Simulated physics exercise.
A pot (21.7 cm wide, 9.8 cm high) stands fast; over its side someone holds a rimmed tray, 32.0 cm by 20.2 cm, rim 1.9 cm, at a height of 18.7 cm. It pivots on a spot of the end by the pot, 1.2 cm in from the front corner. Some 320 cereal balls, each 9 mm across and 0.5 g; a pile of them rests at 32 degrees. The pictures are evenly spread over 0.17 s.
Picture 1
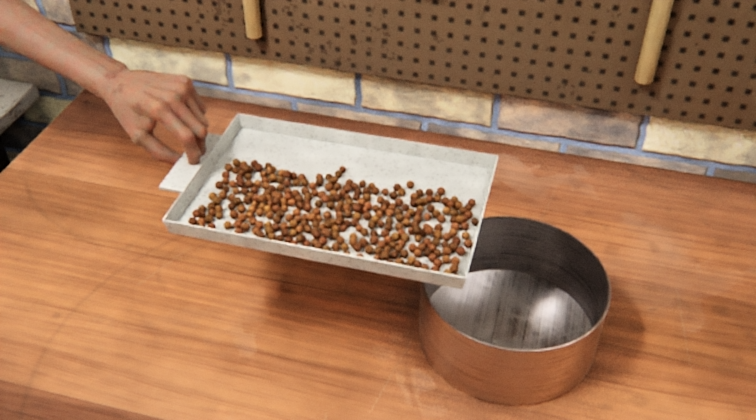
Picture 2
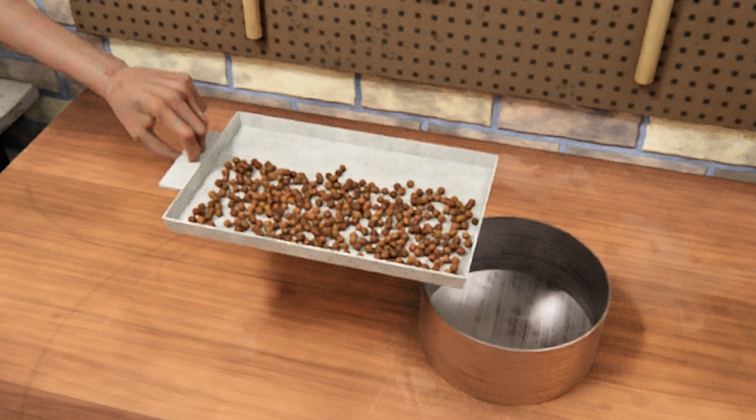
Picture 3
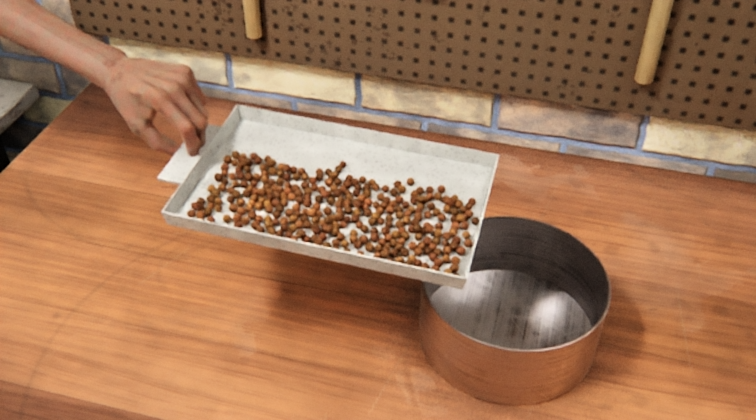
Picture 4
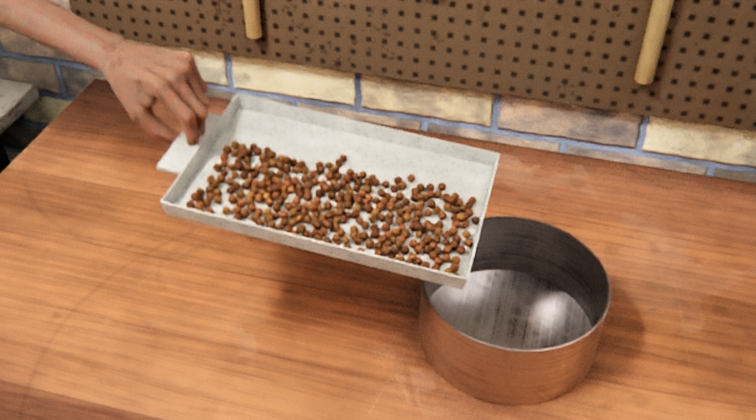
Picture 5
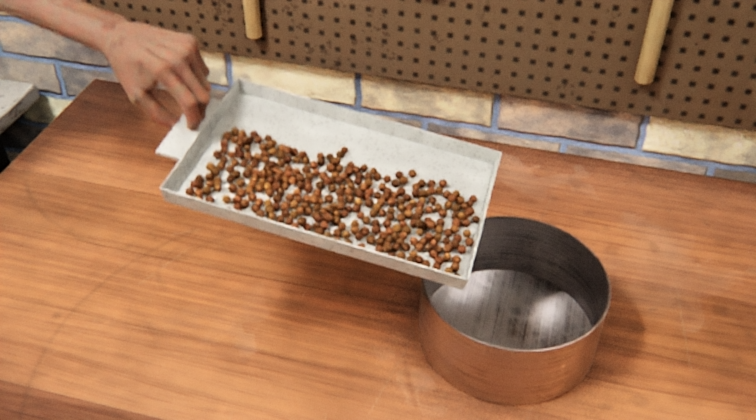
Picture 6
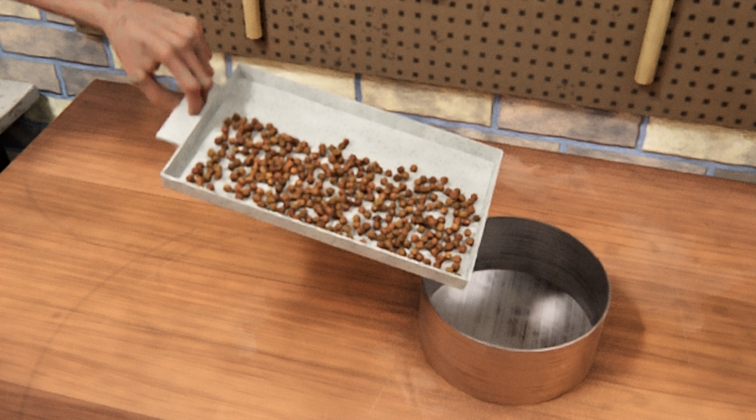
On a wooden counter, a hand gradually raises the left end of a tray of brown balls.
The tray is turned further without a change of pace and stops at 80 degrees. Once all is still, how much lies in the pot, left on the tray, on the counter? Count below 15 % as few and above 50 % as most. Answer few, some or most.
Pot some, tray some, counter some.
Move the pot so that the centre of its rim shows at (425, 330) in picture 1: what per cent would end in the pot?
About 30 per cent.
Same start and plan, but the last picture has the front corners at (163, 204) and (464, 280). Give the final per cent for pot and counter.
Pot 0, counter 10.
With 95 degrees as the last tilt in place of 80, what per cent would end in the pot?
In that case some 60 per cent.
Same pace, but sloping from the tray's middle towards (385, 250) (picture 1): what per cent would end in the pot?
Some 0 per cent.
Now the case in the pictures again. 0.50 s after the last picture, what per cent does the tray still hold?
Roughly 100 per cent.
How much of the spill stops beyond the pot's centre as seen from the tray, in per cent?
Some 90 per cent.
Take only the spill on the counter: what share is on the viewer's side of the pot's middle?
About 100 per cent.
Then, 0.30 s after the last picture, tilt 46 degrees; the tray holds 100 %, the pot 0 %.
Then, 0.50 s after the last picture, tilt 68 degrees; the tray holds 100 %, the pot 0 %.
Then, 0.81 s after the last picture, tilt 80 degrees; the tray holds 50 %, the pot 20 %.
In the end, pot 40 %, tray 30 %, counter 30 %.
